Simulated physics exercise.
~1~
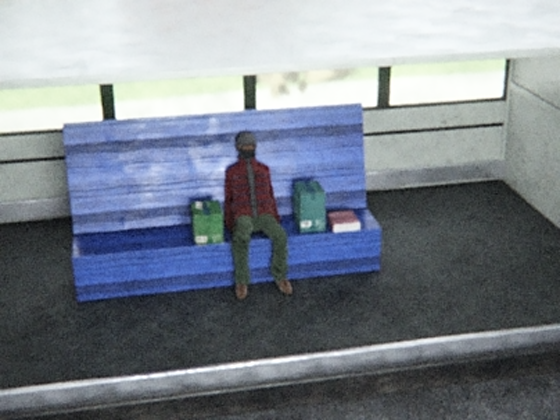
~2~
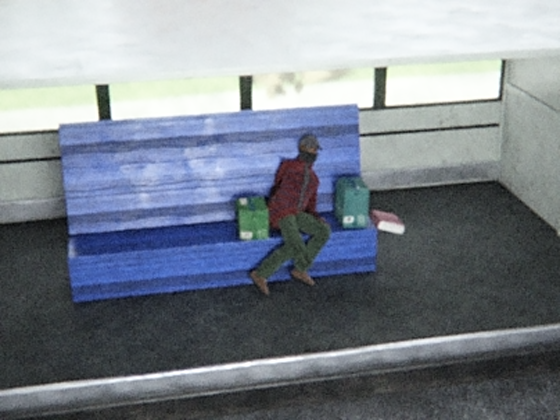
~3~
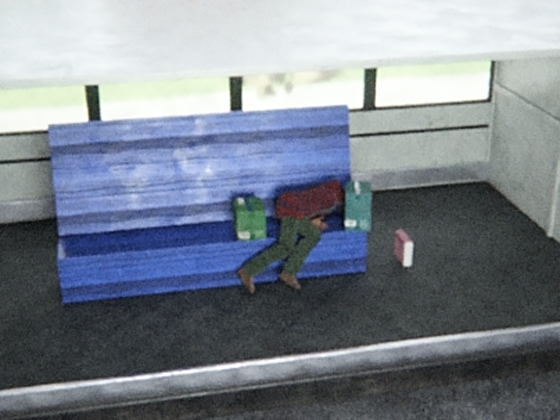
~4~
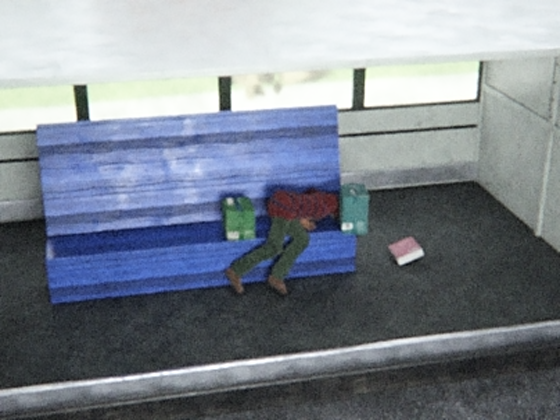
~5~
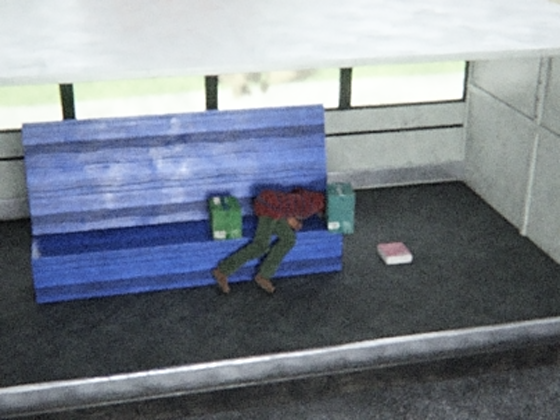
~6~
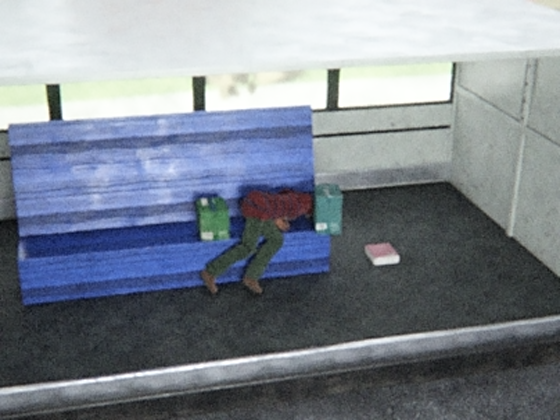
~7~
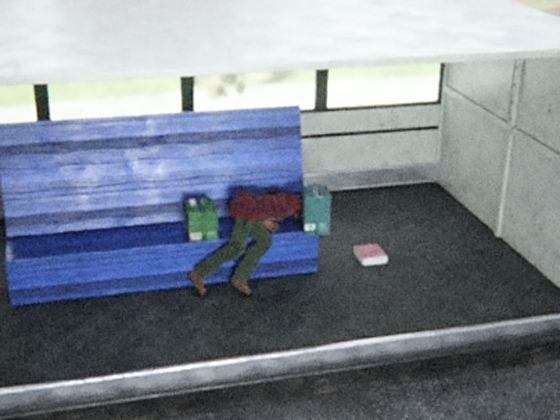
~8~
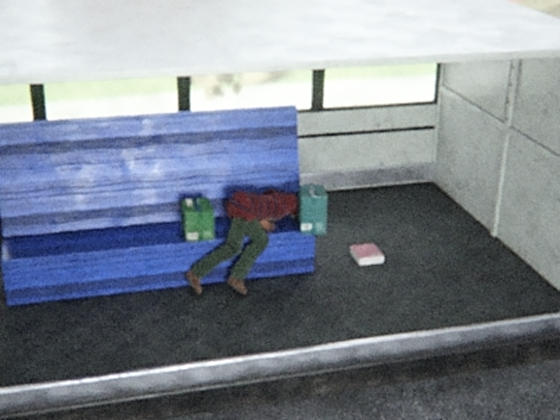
At the start, a person in a dark red jacket and green trousers sits upright on a blue bench, with a green bag to the left and a teal bag and a pink folder to the right. The sleeper slides right and leans over, while both bags shift right and the folder moves past the bench end. The folder tips off and turns over as the sleeper's upper body slumps sideways towards the teal bag. The folder comes to rest on the dark floor. At the end, the sleeper lies folded over with hips still on the seat, between the two upright bags.
